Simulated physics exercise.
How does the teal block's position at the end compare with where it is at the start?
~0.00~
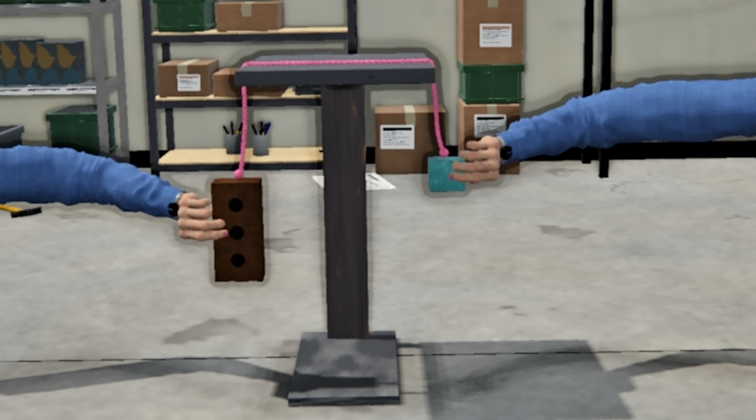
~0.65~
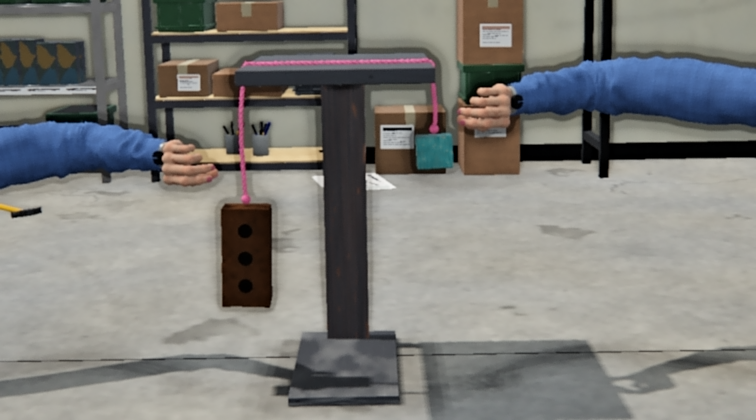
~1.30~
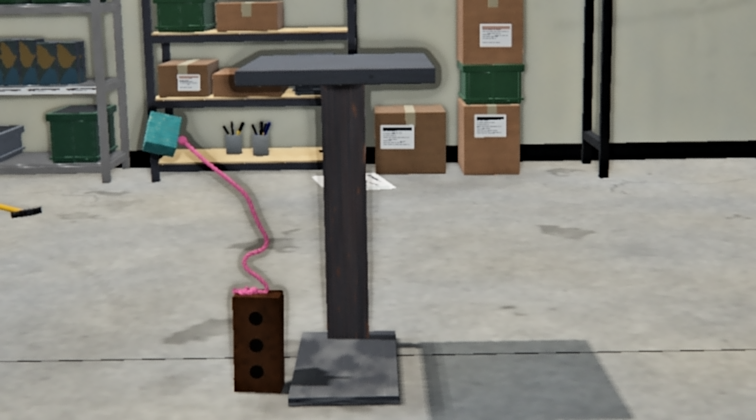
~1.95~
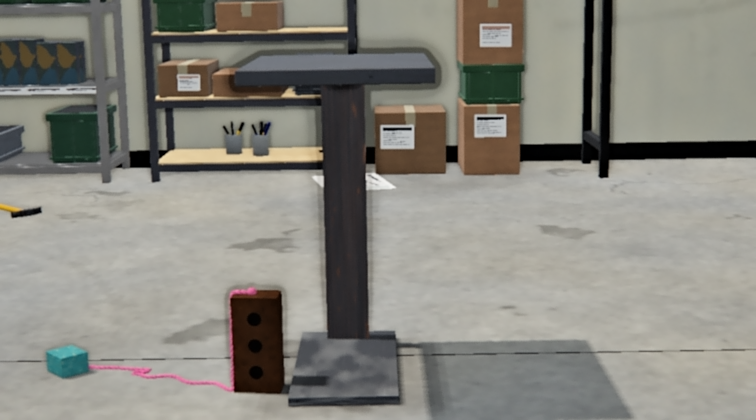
At the start the teal block is held up on the right side of the stand, below its top. At the end it lies on the floor to the left of the stand, beyond the brick.
